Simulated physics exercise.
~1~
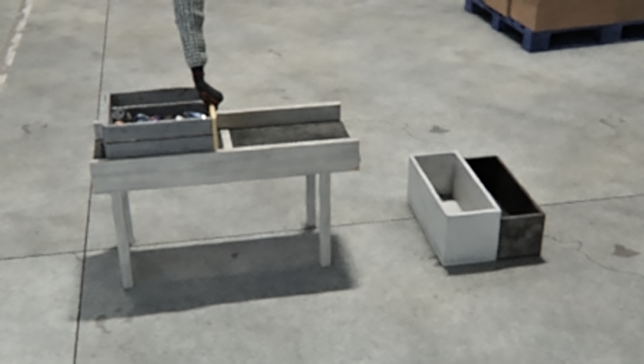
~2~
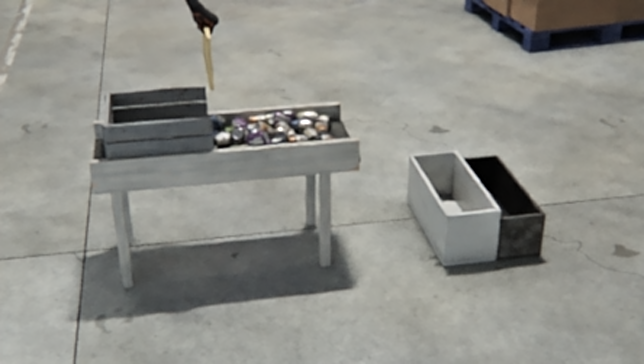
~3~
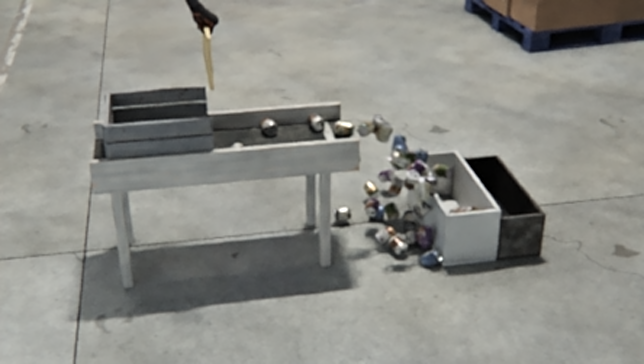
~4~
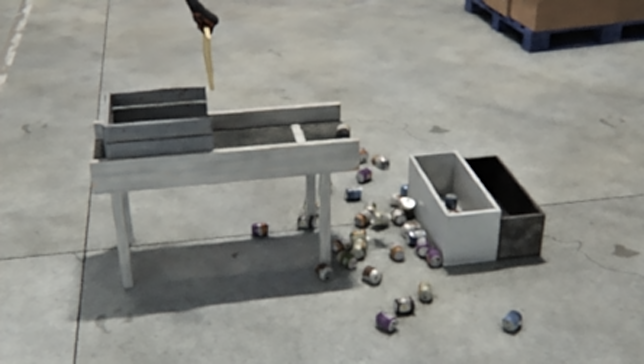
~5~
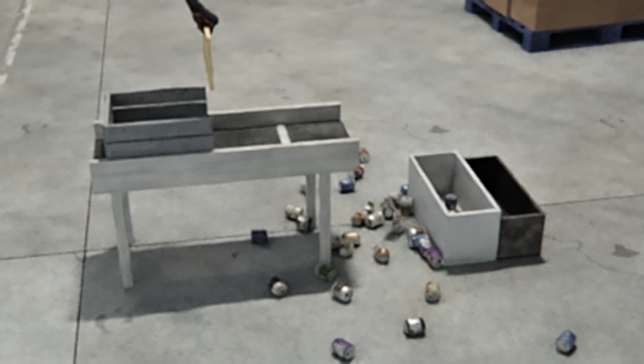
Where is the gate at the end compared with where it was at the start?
At the start the gate is down at the right end of the grey pen. At the end it is held up in the air above the belt by the gloved hand.
